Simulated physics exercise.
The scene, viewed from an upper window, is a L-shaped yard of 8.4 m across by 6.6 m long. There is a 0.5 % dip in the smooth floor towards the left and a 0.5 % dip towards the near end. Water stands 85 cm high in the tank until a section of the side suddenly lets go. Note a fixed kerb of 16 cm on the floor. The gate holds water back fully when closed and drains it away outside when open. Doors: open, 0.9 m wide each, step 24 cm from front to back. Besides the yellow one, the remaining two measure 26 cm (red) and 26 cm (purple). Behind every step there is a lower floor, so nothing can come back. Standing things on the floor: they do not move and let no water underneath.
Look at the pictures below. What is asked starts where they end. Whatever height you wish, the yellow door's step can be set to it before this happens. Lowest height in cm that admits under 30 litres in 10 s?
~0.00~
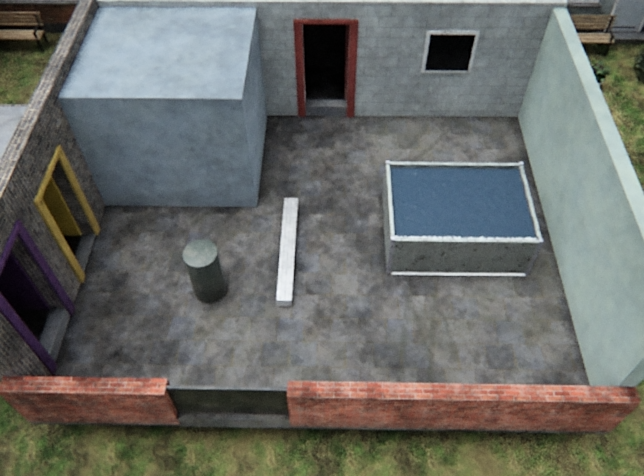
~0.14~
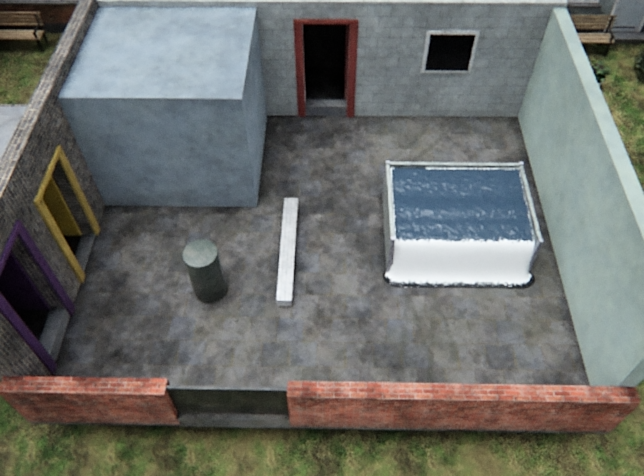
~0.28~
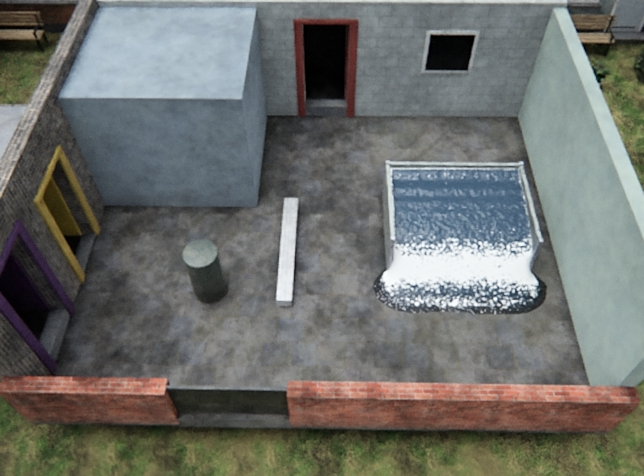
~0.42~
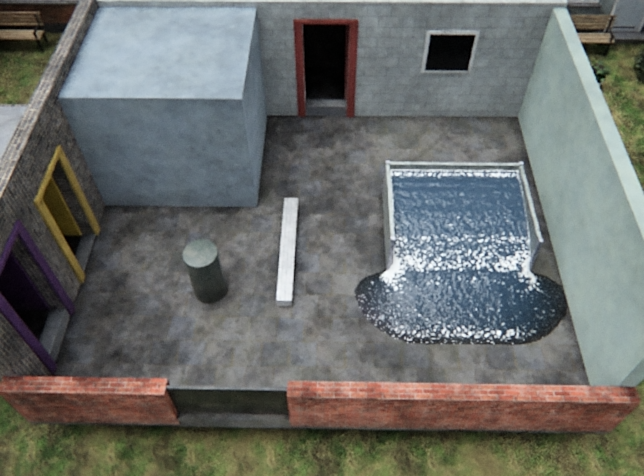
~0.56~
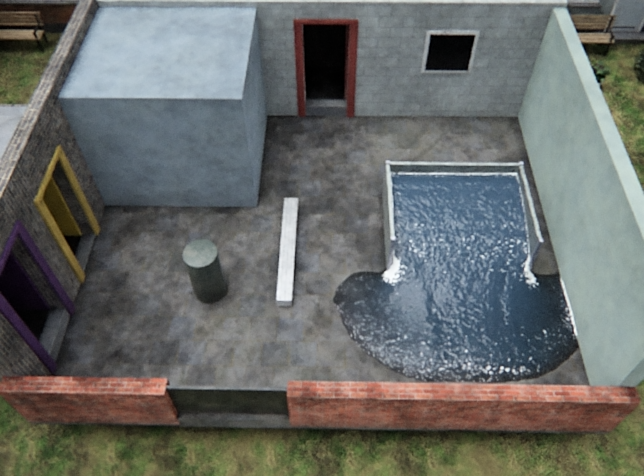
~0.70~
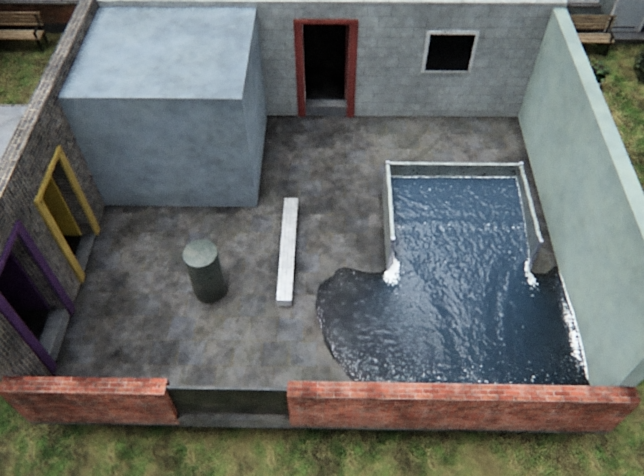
Roughly 10 cm.
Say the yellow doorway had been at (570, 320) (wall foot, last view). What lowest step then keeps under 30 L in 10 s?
You'd want it roughly 22 cm high.
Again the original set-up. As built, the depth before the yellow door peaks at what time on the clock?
I'd say near 10.0 seconds.
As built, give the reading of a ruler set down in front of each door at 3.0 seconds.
Yellow door: 0 cm; red door: 0 cm; purple door: 23 cm.
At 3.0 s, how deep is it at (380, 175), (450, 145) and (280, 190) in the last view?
I'd read roughly 0, 0 and 0 cm there.
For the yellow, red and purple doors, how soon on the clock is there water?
Yellow 3.4 s; red 6.0 s; purple 2.8 s.
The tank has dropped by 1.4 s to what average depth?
Average depth: Approx. 32 cm.
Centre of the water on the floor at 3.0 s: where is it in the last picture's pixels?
(414, 326).
After 1.4 s water covers 25 % of the floor, deepest (60 cm) near (577, 408); it has not reached the yellow door.
After 3.0 s water covers 45 % of the floor, deepest (31 cm) near (44, 400); it has not reached the yellow door.
After 10.0 s water covers 100 % of the floor, deepest (18 cm) near (44, 400); 14 cm at the yellow door, 91 litres in over its 6 cm step.
At the yellow door as built, the water arrived by 3.5 s and peaked near 14 cm at 9.8 s.
With a step of 8 cm, 59 litres would have come in within the 10 s; with 11 cm, 21 litres. So under 30 litres takes about 10 cm.
